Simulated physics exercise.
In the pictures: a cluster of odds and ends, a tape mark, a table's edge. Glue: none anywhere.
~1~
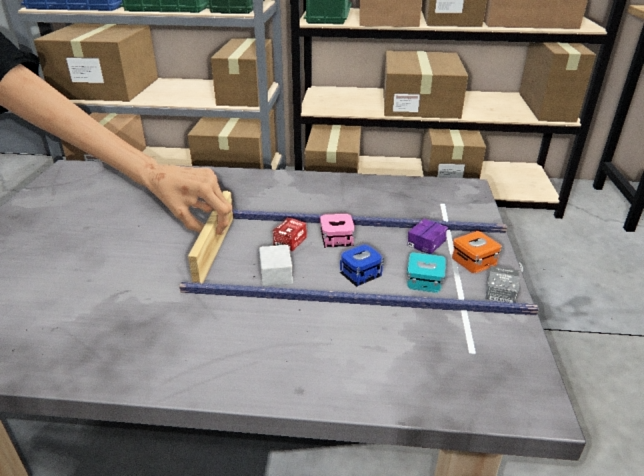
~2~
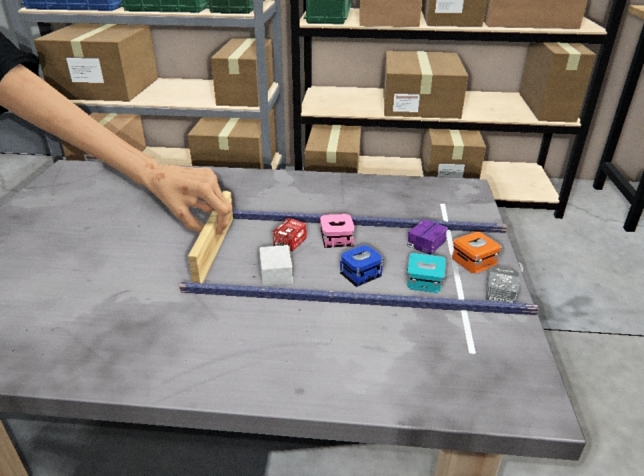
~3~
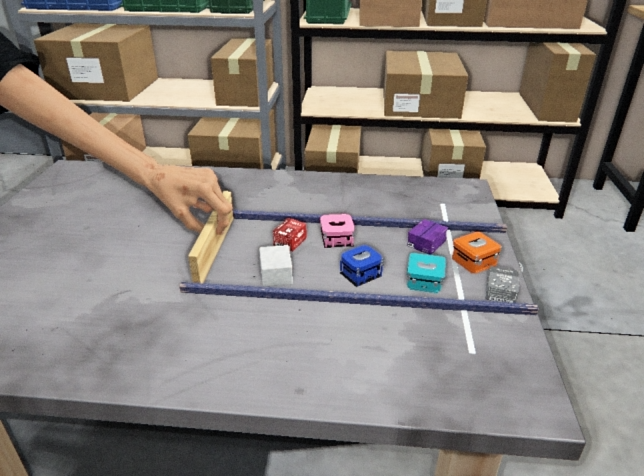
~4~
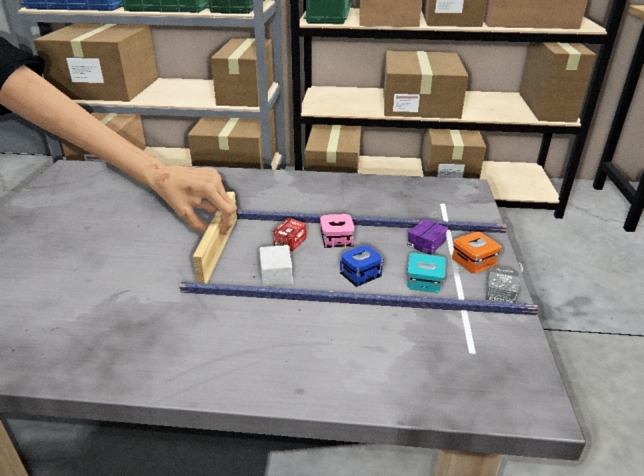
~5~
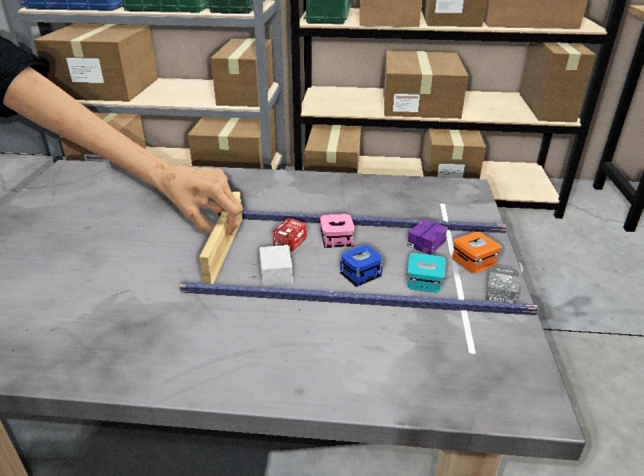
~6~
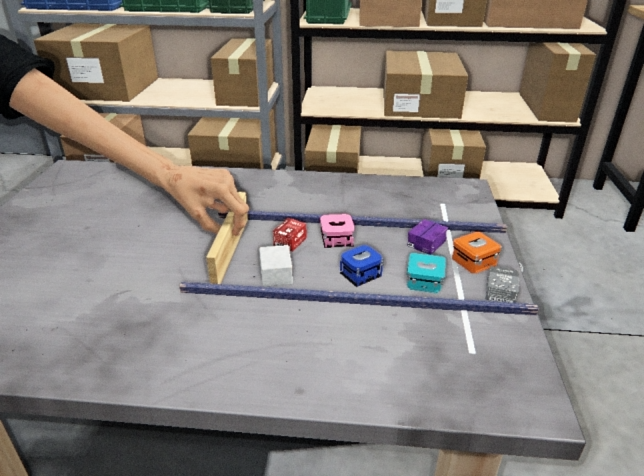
On a grey table in a storage room, a hand held a wooden board upright between two dark rails, then slid it slightly right towards several small colourful cases and blocks, which stayed still.
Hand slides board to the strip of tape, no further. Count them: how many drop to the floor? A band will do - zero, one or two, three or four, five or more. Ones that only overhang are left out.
Missing: Three up to four.
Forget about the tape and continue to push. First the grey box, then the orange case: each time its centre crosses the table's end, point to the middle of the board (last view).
Its middle is about (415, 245) and about (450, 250).
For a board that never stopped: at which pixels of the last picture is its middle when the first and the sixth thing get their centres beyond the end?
The first one at (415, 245), the next at (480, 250).
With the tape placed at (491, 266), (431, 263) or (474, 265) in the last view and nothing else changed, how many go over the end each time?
First 6, then 1, then 5.
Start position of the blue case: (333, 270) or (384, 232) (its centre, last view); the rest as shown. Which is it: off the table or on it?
Place by place, it stays put; goes off.
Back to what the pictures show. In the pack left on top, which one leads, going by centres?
Closest in the end is the blue case.
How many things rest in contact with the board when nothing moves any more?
My count gives 2.
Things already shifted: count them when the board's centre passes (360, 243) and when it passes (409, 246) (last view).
By then 6, and 8.
Early on, none off yet; grey box at rest near (503, 285); orange case at rest near (476, 253); purple box at rest near (427, 237).
Finally, the number that fall off is three or four; lost, turquoise case, purple box, orange case and grey box.
